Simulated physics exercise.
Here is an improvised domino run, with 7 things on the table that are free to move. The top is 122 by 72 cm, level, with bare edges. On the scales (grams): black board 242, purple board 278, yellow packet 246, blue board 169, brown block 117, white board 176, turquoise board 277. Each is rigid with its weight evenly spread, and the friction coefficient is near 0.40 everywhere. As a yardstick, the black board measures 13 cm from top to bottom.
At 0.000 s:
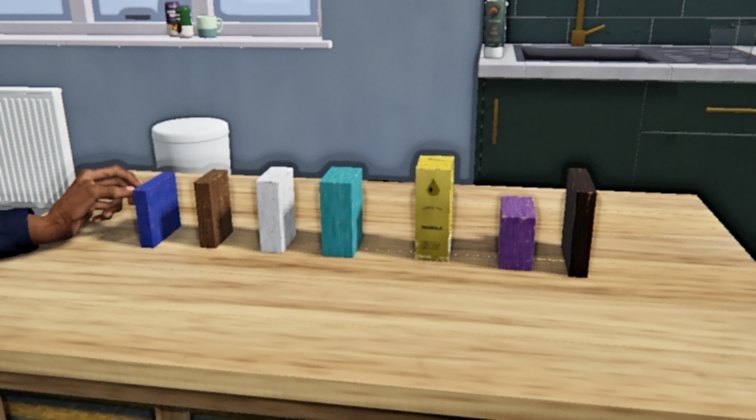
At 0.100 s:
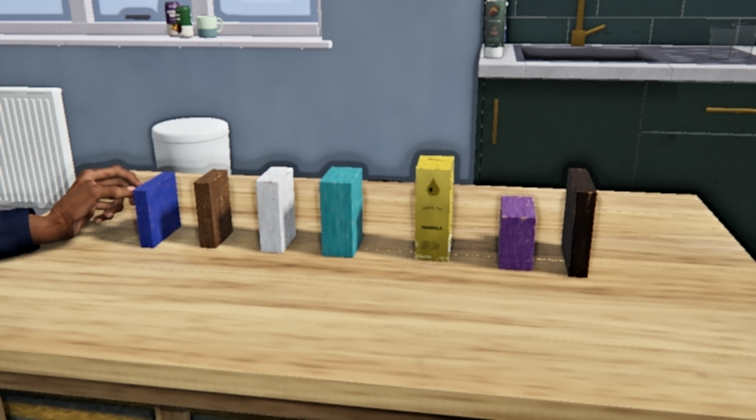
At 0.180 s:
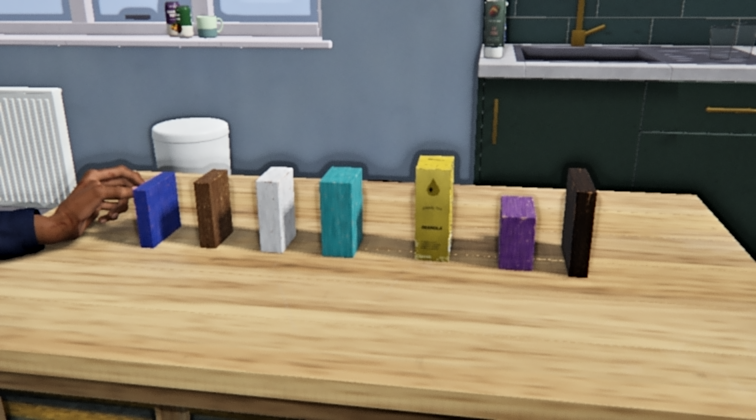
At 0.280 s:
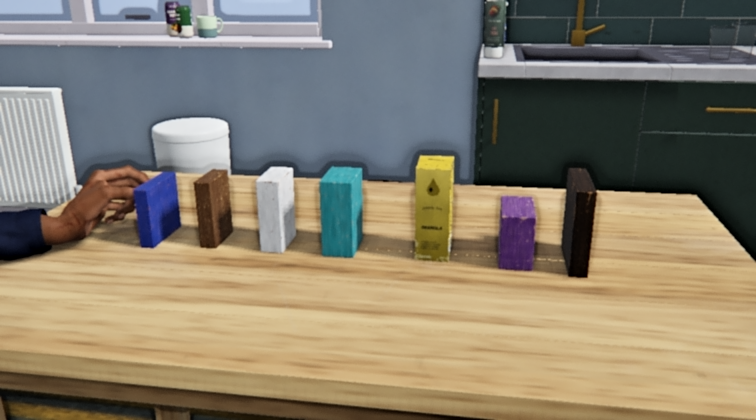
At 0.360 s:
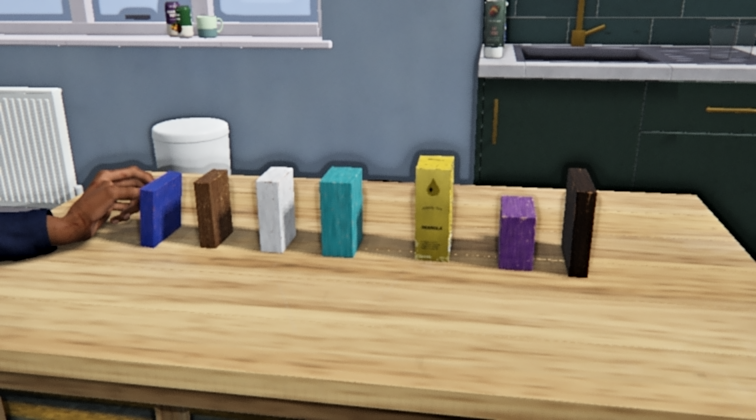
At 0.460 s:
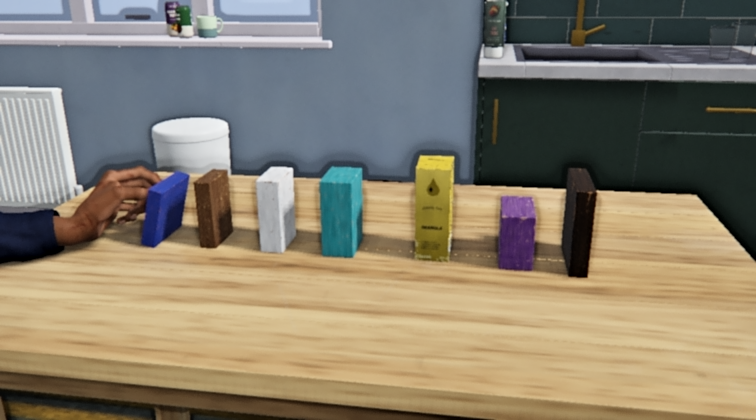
In a kitchen, seven upright blocks and boxes stand in a spaced row across a wooden table, with a hand behind the blue one at the left end. The fingers push the blue board, which shifts slightly and then leans rightward toward the brown block, while the others stay still.
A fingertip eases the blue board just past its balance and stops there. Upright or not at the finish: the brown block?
The brown block falls over.
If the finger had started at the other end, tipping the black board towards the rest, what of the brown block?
The brown block stays upright.
After 0.66 s, blue board 52° over; brown block leaning 6° near (217, 208).
After 0.76 s, blue board 70° over; brown block leaning 36° near (236, 211).
After 0.96 s, blue board 74° over; brown block leaning 60° near (248, 219); white board leaning 28°.
At rest (1.5 s), tipped over on the table, brown block; the other 4 in place, give or take 5 cm. Seen from the same camera at the end, brown block near (250, 221).
